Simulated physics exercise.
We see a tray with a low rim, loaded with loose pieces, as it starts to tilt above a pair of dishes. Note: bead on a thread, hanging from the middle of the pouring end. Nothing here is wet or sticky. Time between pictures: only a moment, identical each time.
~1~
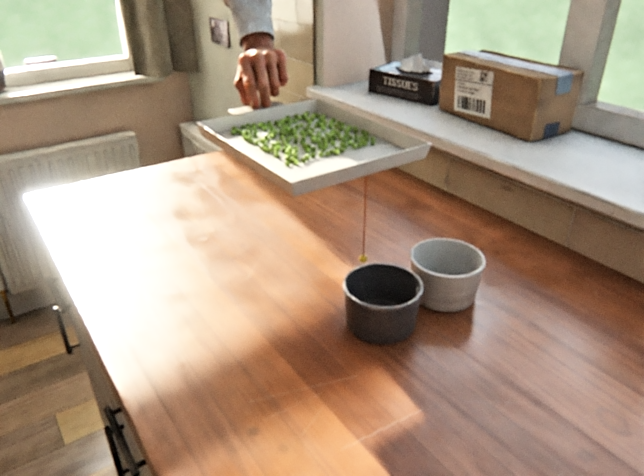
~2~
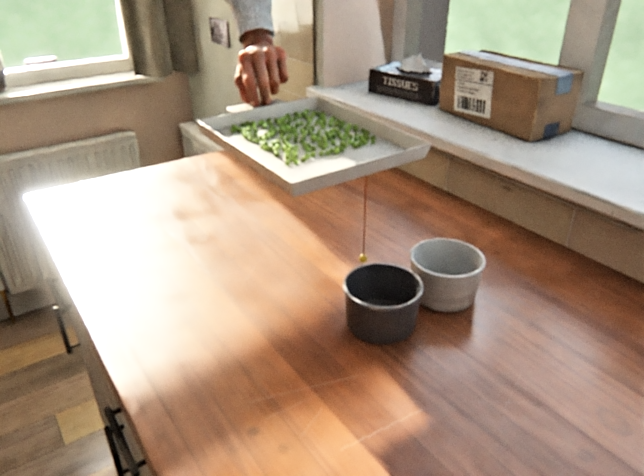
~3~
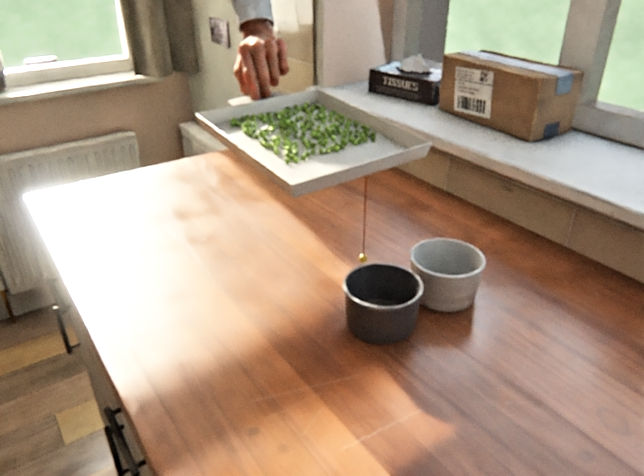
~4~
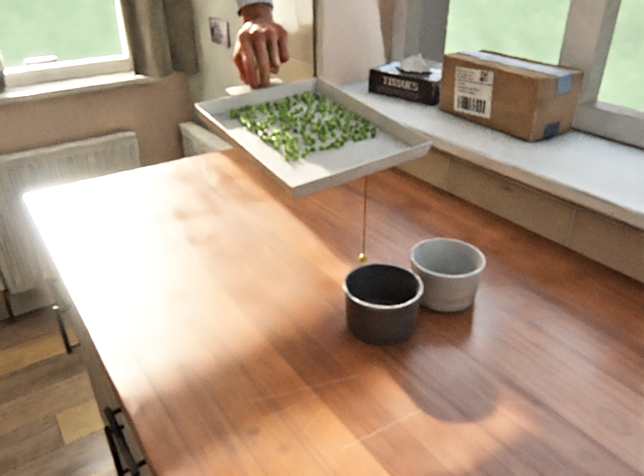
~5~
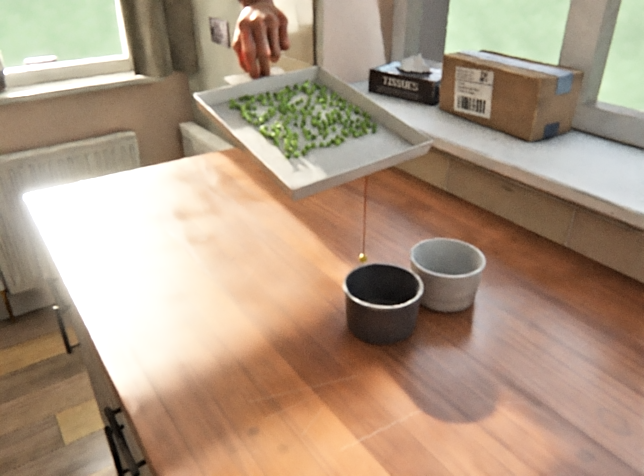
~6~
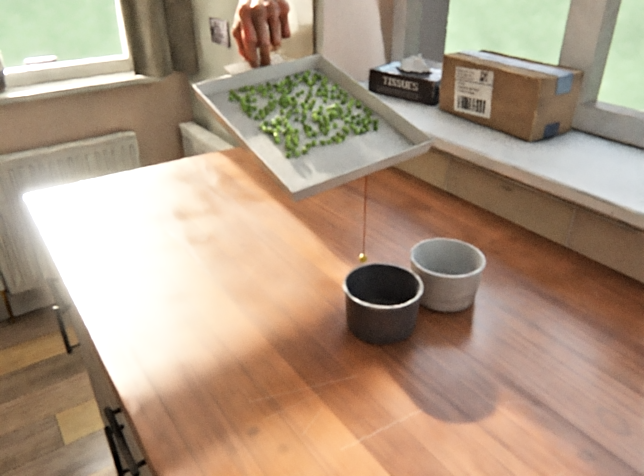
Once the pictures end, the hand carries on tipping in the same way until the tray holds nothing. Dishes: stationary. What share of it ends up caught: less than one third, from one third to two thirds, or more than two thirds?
Less than one third.
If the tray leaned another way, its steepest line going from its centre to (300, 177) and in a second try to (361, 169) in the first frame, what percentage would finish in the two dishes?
You'd see roughly 0 per cent the first time and 80 per cent the second.
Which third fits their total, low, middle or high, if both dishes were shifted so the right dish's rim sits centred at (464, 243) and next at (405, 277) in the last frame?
Initially less than a third, afterwards more than two thirds.
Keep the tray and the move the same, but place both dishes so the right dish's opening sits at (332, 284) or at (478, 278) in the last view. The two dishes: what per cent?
First position: Some 60 %; second position: Some 10 %.
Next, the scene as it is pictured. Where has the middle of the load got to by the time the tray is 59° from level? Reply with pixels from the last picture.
I'd mark the middle close to (329, 184).
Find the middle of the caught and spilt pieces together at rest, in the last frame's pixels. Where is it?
Close to (326, 348) in the last view.
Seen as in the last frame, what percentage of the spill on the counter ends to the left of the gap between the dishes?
Left fraction: Around 100 per cent.
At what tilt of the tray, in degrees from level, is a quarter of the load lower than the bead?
It's turned some 95 degrees by then.
Shortly afterwards, tray tipped steeply; the bulk on the tray; only a few in the left dish; a little outside both; a little in the air.
Next, tray tipped right over; near half on the tray; only a few in the left dish; near a quarter outside both; near a quarter in the air.
Some moments later, tray tipped past a quarter turn; near a quarter in the left dish; the bulk outside both.
In the end, tray tipped past a quarter turn; near a quarter in the left dish; none at all in the right dish; the bulk outside both.
